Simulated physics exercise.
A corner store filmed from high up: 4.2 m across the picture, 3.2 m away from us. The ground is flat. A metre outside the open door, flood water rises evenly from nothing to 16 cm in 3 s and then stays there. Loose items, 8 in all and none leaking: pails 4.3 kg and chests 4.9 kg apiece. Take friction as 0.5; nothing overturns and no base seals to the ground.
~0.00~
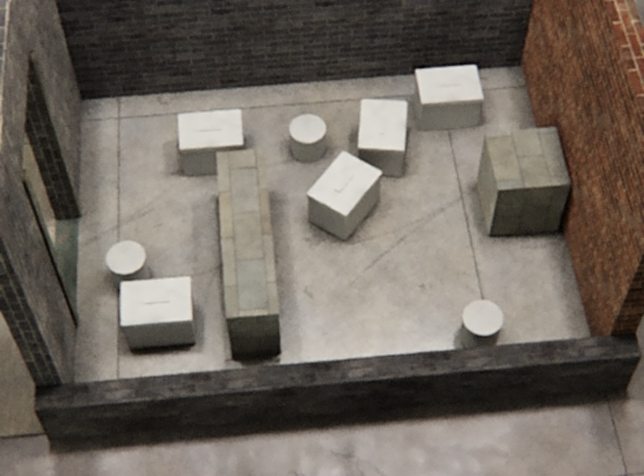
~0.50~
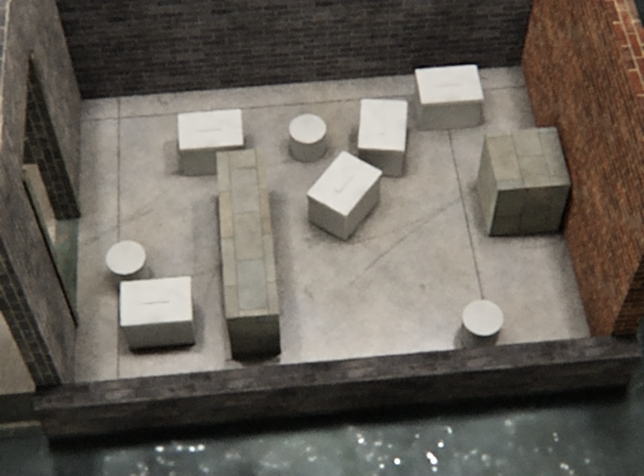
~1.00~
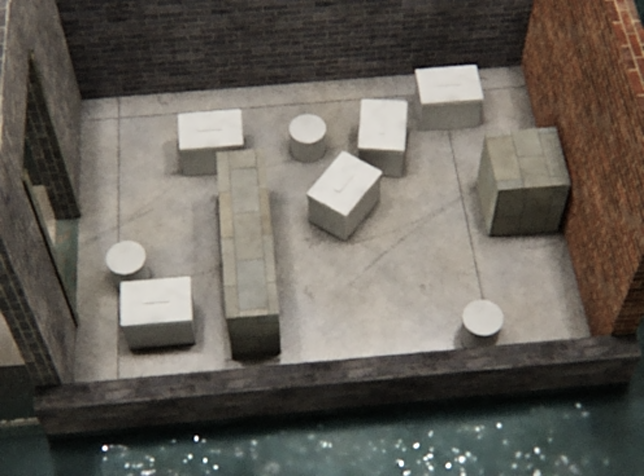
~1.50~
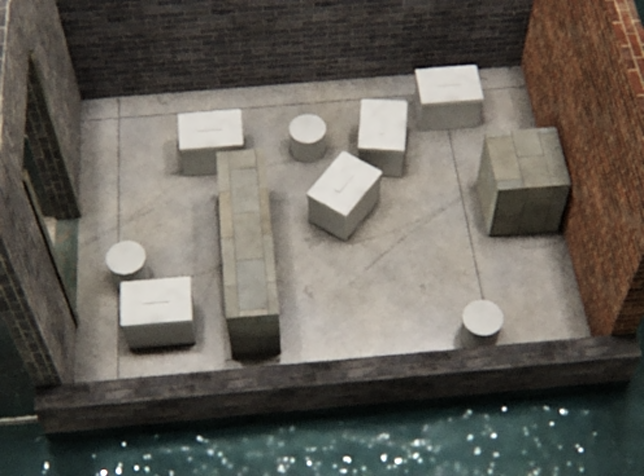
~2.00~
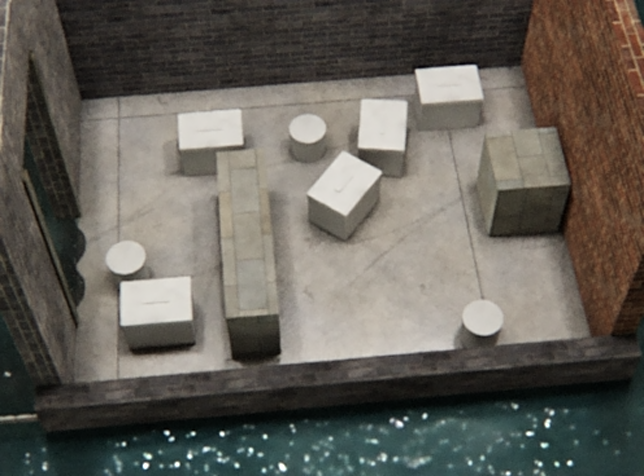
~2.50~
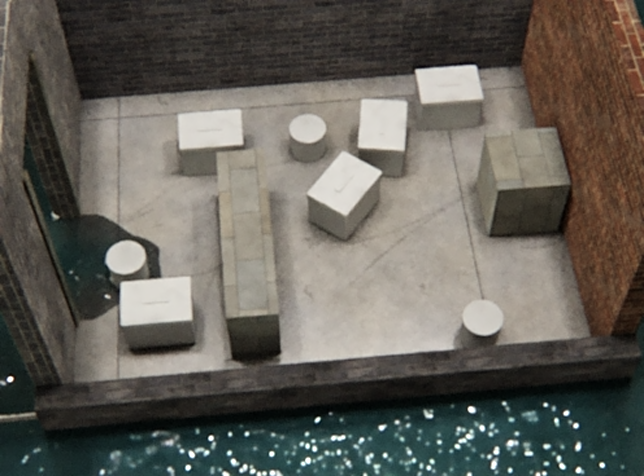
A walled room with a pale grey floor, open at the top, is seen from high above by a still camera. White boxes and three round white pails stand around a long grey-green block left of centre, with a squarer block beside the red brick wall at right. Dark green, glinting water spreads outside the low front wall, then enters through the left doorway around the nearest pail, while the objects stay still.
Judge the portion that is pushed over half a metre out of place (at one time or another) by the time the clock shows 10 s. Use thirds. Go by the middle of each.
Share: Between one and two thirds.
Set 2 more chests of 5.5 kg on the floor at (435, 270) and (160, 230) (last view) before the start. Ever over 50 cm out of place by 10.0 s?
In turn: Under, over.
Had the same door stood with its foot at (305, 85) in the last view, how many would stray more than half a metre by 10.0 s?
In that case 5 of them.
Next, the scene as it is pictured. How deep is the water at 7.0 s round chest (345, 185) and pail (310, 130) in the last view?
Roughly 0 and 3 cm.
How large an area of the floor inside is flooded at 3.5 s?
Some 2.5 m2.
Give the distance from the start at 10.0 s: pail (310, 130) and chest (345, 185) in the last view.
In turn: 0 cm, 0 cm.
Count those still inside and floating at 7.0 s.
3 of them.
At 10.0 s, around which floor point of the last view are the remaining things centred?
Around (368, 235).
After 3.5 s 1 of 8 are over 50 cm from their spots; 0 afloat.
After 4.5 s 2 of 8 are over 50 cm from their spots; 1 afloat.
After 7.0 s 1 of 8 are over 50 cm from their spots; 3 afloat.
After 10.0 s 4 of 8 are over 50 cm from their spots, and 5 have been at some point; 4 afloat.
